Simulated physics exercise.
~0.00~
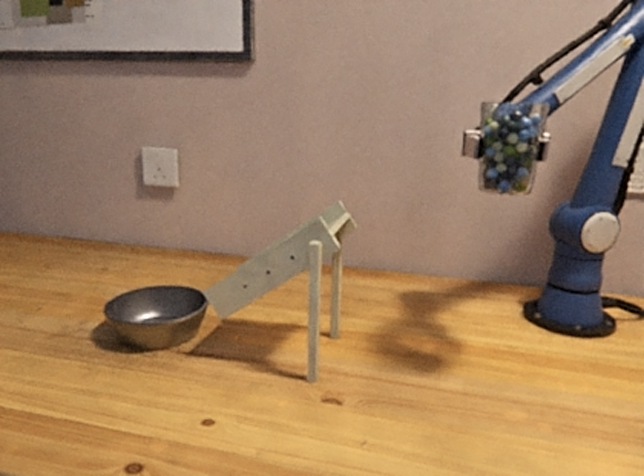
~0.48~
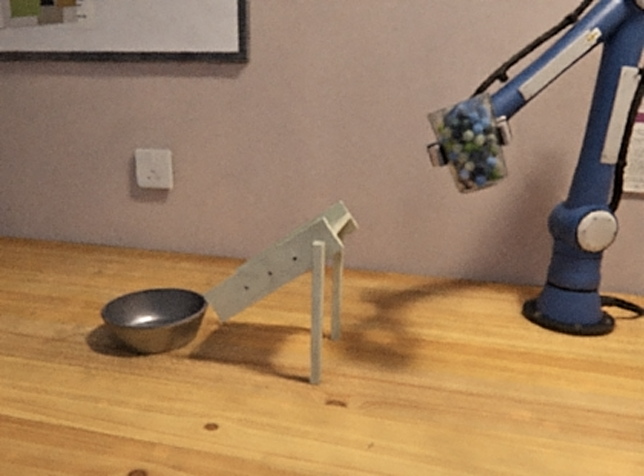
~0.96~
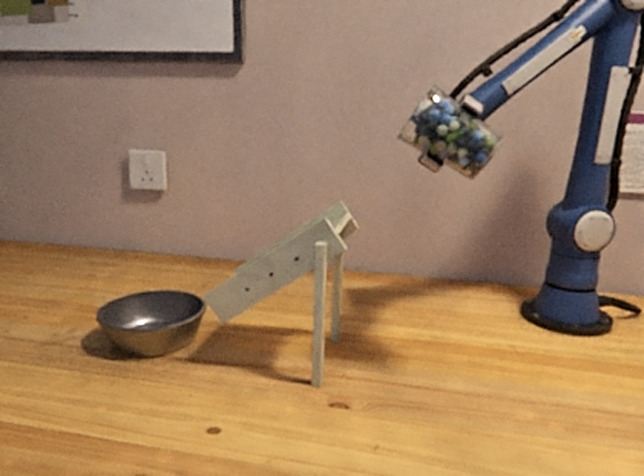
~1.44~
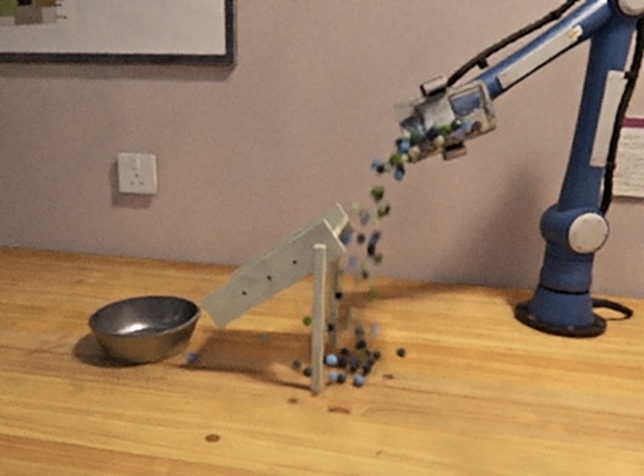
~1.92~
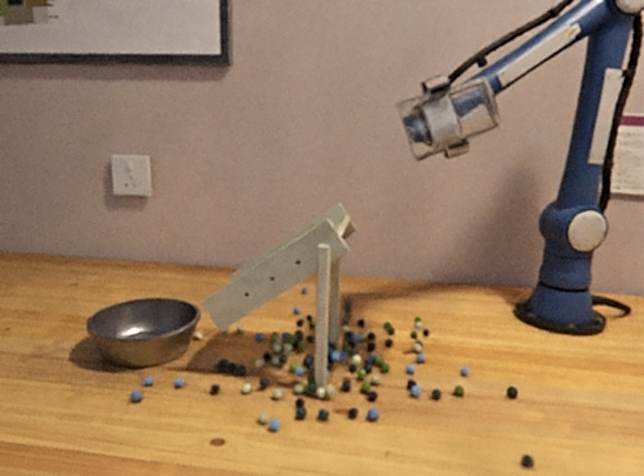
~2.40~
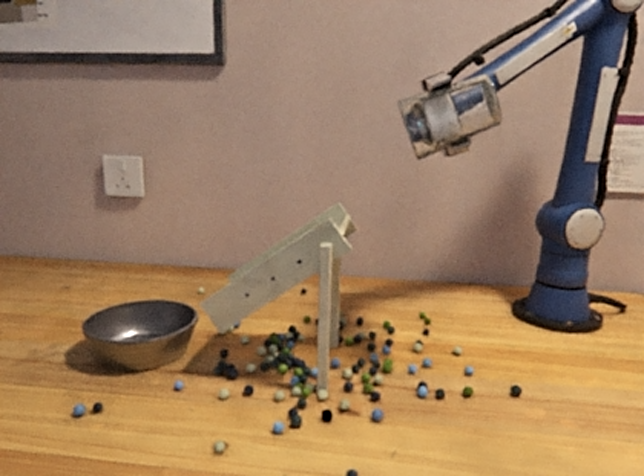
A blue robot arm tips a cup of colourful balls, which scatter across the table.
